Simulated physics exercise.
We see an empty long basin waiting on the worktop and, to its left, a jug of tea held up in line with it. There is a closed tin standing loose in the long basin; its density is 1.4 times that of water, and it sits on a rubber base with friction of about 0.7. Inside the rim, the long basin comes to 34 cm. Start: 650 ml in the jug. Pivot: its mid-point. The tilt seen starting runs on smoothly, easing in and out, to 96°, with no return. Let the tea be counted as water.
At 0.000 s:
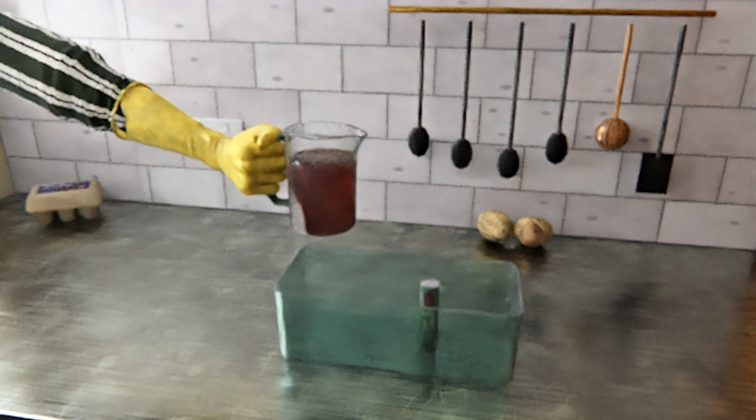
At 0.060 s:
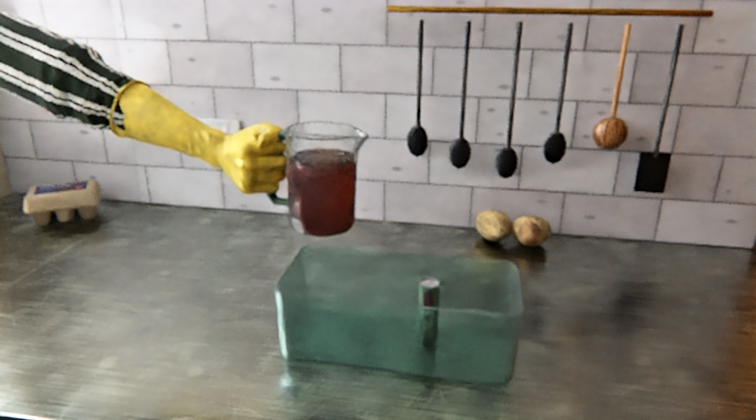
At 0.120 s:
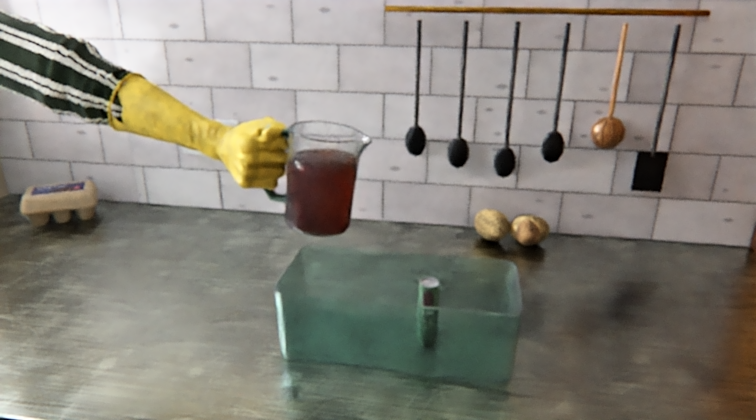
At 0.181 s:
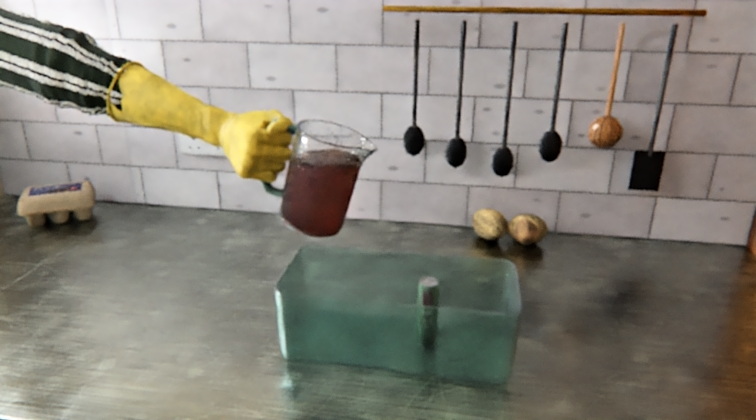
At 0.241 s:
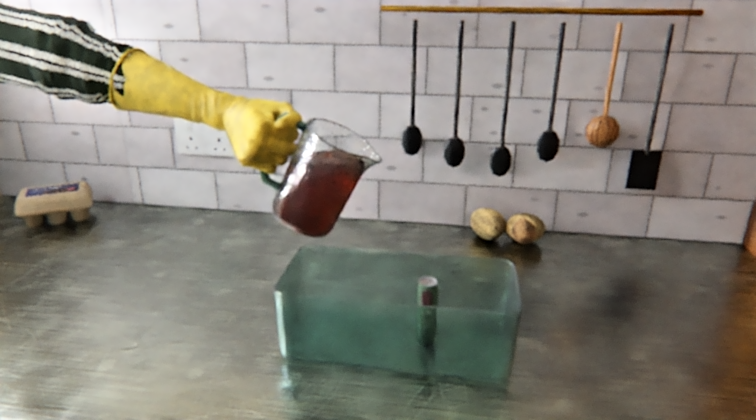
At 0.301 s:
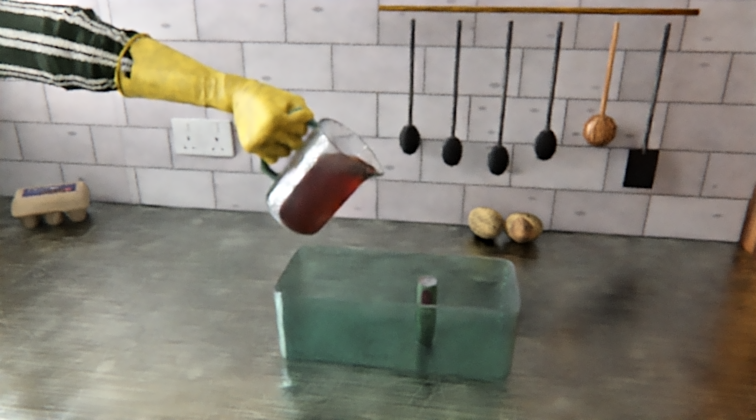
A kitchen worktop with a dull metallic surface is seen from the front and slightly above, against white wall tiles where dark utensils and a copper-coloured ladle hang from a rail. A yellow-gloved hand in a striped sleeve holds a glass jug of reddish-brown tea above a green, see-through basin containing a small upright tin, with an egg carton left and two potatoes right. The hand tilts the jug smoothly rightward, while the view shifts very slightly.
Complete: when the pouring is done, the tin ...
... has gone over.
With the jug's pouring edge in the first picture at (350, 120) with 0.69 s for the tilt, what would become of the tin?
Then it stays on its base.
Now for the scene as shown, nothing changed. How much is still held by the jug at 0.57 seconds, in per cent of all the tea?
About 74 percent.
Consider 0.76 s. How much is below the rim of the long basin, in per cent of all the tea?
About 44 per cent.
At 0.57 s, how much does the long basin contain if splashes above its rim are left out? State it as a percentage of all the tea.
6 %, roughly.
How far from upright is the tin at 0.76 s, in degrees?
Some 10°.
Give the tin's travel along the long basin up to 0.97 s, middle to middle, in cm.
Reading: Roughly 7 cm.
By 0.57 s the tilt is 89° and 74 per cent is still to pour; the tin stands where it began.
By 0.76 s the tilt is 96° and 34 per cent is still to pour; the tin leans 9°.
By 0.97 s the tilt is 96° and 13 per cent is still to pour; the tin lies on its side.
By 1.19 s the tilt is 96° and 5 per cent is still to pour; the tin lies on its side.
At rest the tin lies on its side.
